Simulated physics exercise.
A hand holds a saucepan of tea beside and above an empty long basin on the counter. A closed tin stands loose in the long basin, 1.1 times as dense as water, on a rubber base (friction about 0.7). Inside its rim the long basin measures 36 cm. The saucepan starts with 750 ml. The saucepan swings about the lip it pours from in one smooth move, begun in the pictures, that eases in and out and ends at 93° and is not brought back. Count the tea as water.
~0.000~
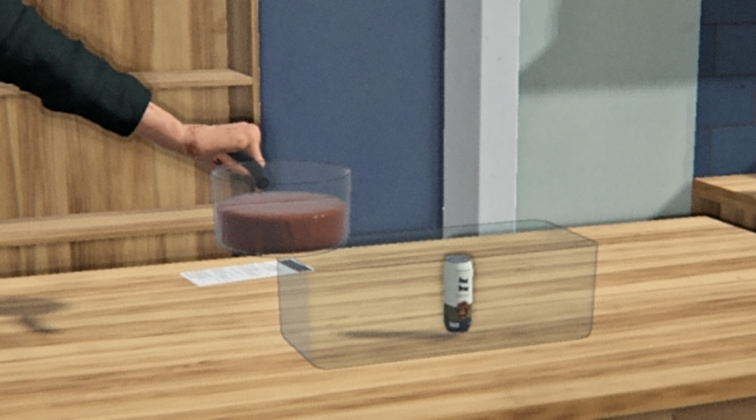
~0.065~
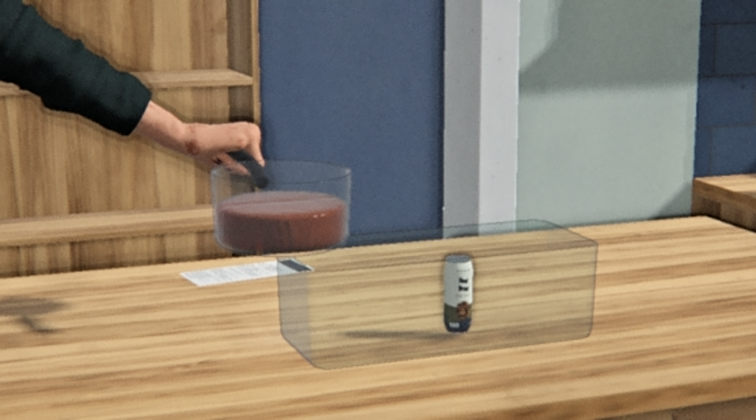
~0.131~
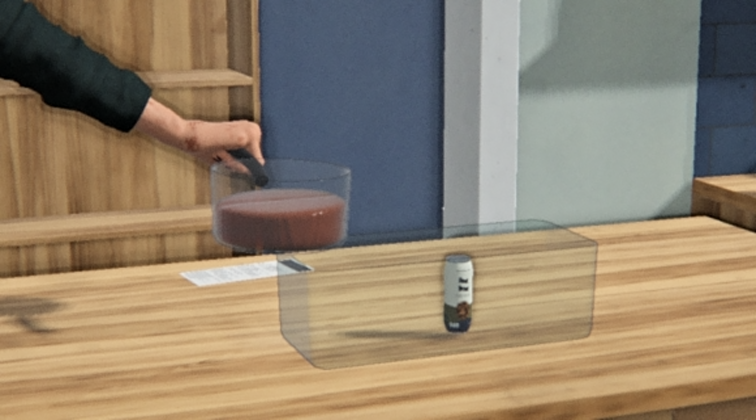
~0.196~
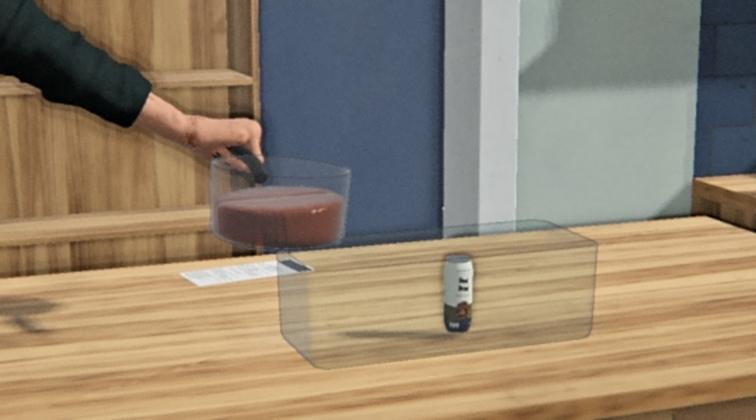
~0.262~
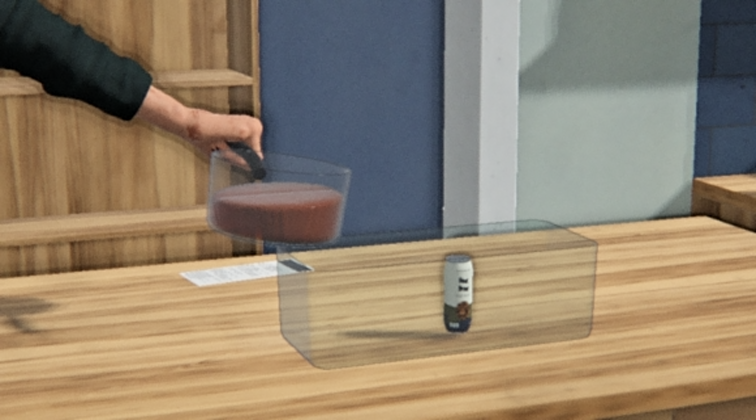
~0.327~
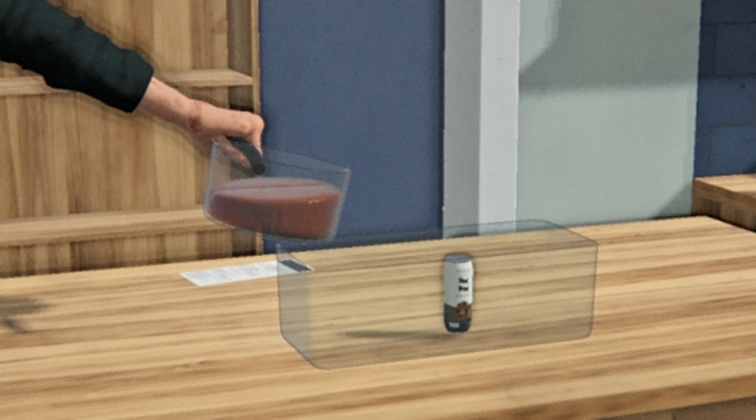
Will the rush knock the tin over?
It remains upright.
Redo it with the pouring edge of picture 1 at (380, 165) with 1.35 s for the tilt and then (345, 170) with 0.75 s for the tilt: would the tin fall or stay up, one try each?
First it remains upright; then it goes over.
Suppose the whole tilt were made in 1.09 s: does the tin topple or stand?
Then it keeps standing.
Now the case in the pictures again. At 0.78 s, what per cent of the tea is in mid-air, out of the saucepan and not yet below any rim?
Near 18 in a hundred.
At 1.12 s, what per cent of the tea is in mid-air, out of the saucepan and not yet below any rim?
Near 20 in a hundred.
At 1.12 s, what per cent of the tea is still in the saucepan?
Some 26 per cent.
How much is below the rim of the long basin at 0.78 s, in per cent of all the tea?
Some 2 per cent.
After 0.78 s the tilt is 58° and 80 per cent is still to pour; the tin stands where it began.
After 1.12 s the tilt is 86° and 26 per cent is still to pour; the tin stands where it began.
After 1.47 s the tilt is 93° and 5 per cent is still to pour; the tin stands where it began.
After 1.85 s the tilt is 93° and 1 per cent is still to pour; the tin stands where it began.
In the end the tin stands where it began.
